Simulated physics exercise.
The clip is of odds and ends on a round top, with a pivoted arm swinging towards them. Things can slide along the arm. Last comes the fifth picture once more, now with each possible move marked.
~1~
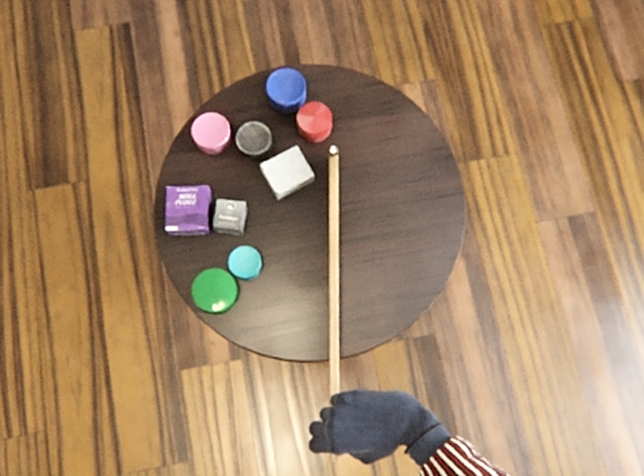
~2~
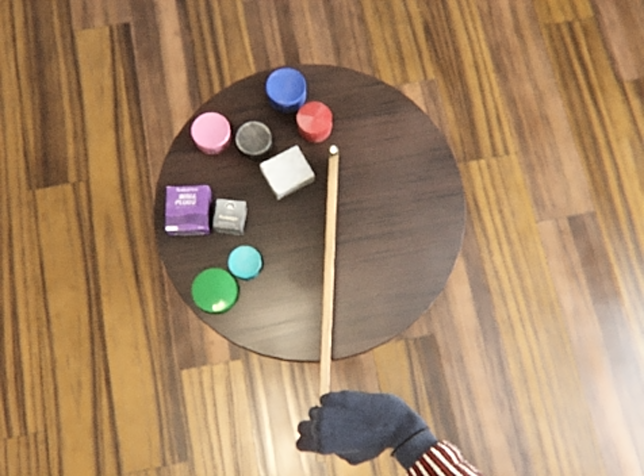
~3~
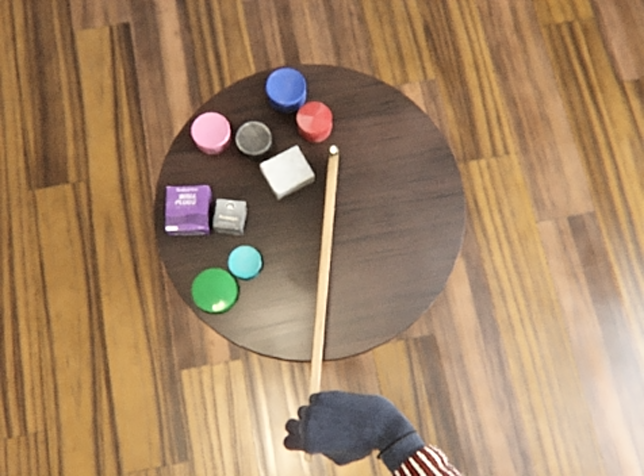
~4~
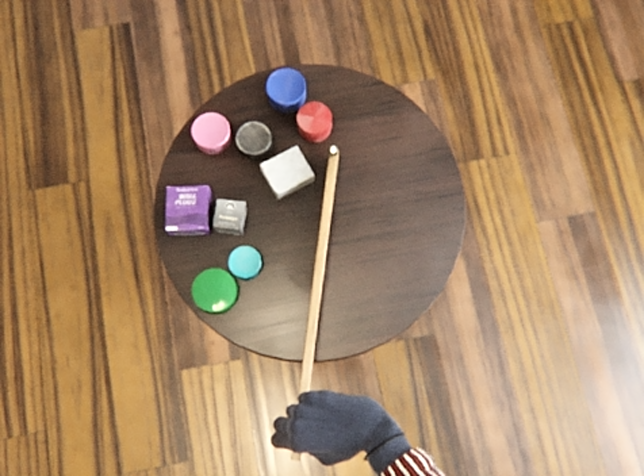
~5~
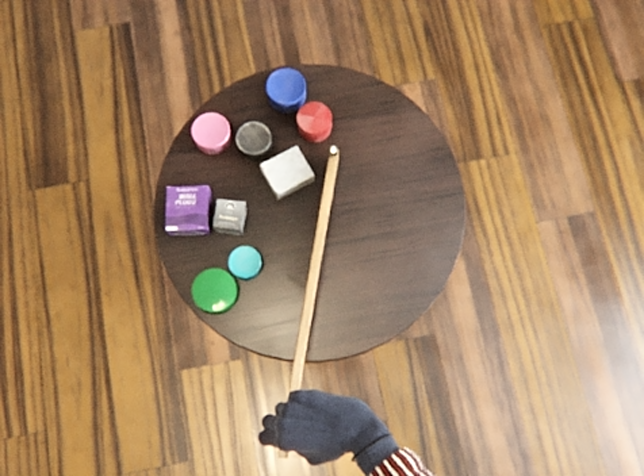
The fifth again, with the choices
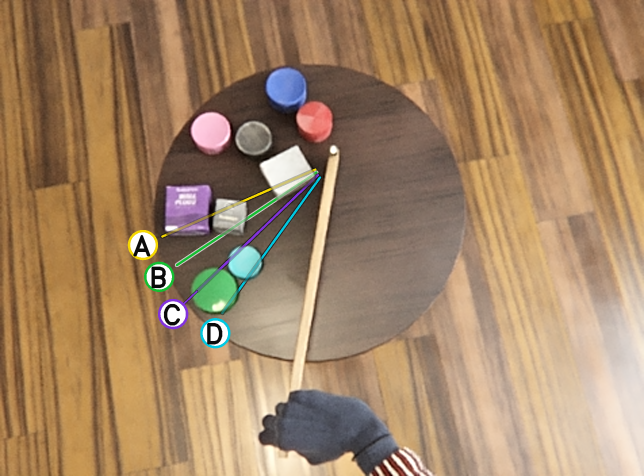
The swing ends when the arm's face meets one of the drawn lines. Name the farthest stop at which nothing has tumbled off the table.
As far as mark B.
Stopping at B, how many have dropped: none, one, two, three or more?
By then, none.
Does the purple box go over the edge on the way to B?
By then, no.
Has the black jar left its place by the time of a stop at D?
No.
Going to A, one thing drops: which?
The green pot goes over.
On the marked copy, A at (240, 202); B at (248, 218); C at (259, 232); D at (272, 244).
With B. Early on, arm (290, 239); green pot (215, 292); pink tub (212, 134).
Further on, arm (265, 223); green pot (188, 272); turquoise tub (222, 246).
At the end, arm (252, 208); green pot (163, 246); purple box (172, 194); nothing has fallen.
As for the rest, A drops the green pot; C is safe but short; D is safe but short.
